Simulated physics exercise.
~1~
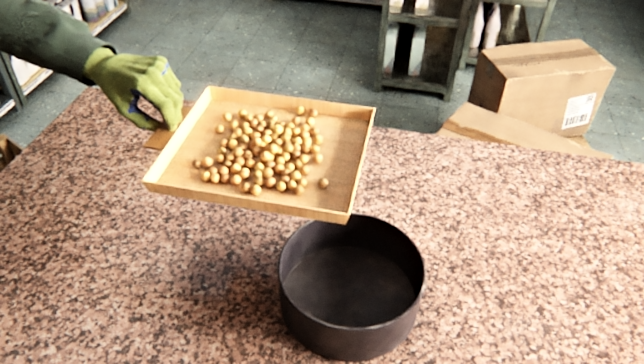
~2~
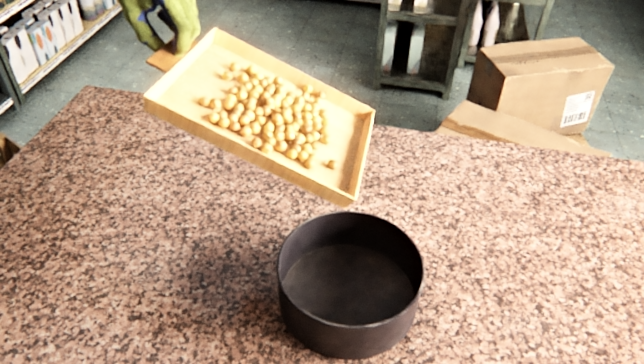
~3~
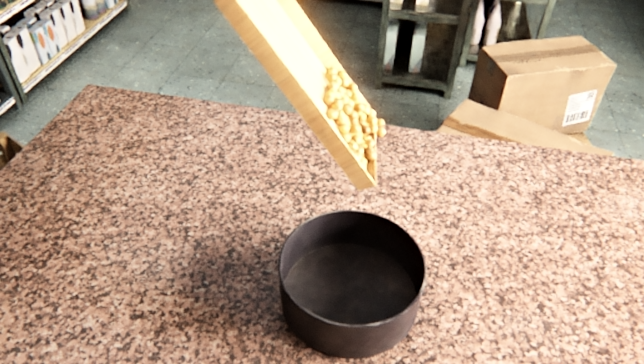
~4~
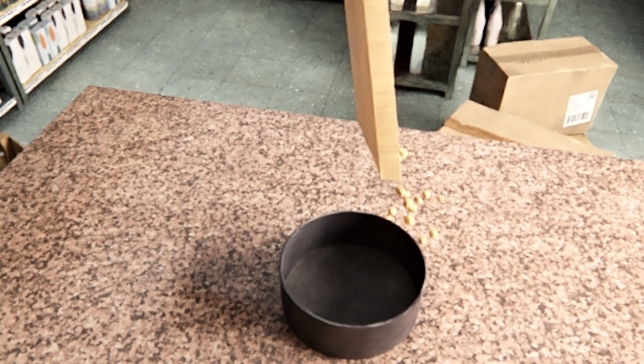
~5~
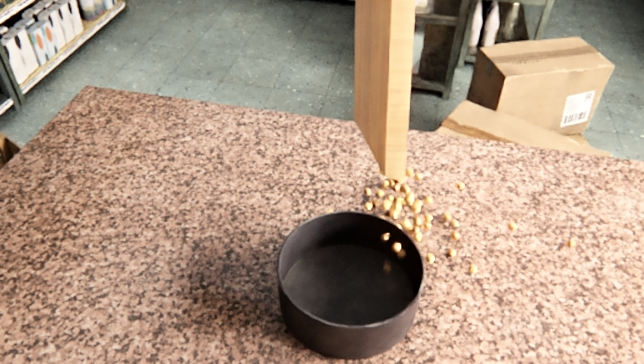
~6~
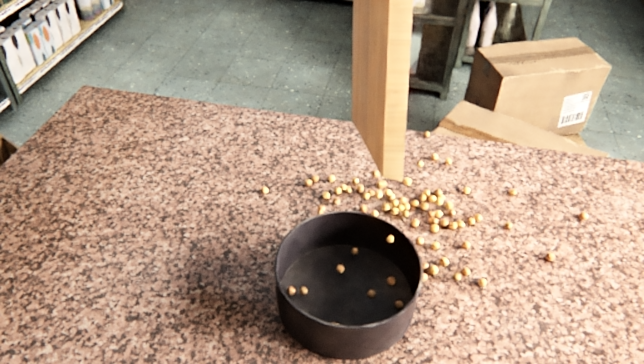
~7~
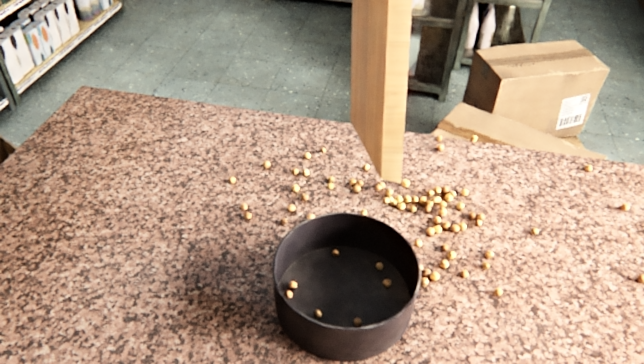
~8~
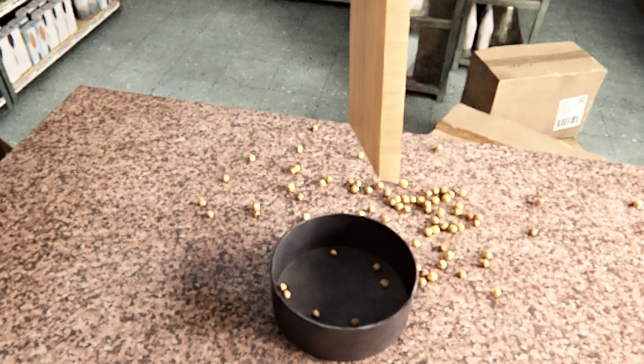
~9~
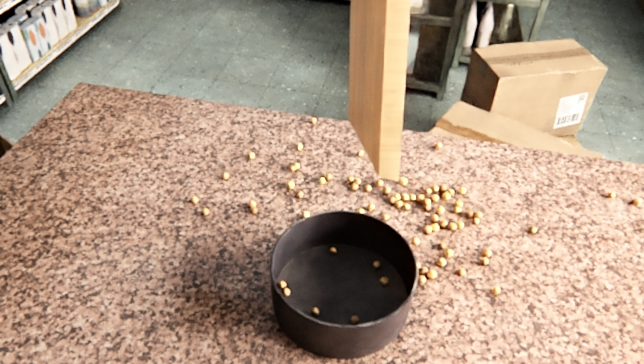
A wooden tray of beads tipping upright above a dark round pot, spilling most across the speckled table, few landing inside.
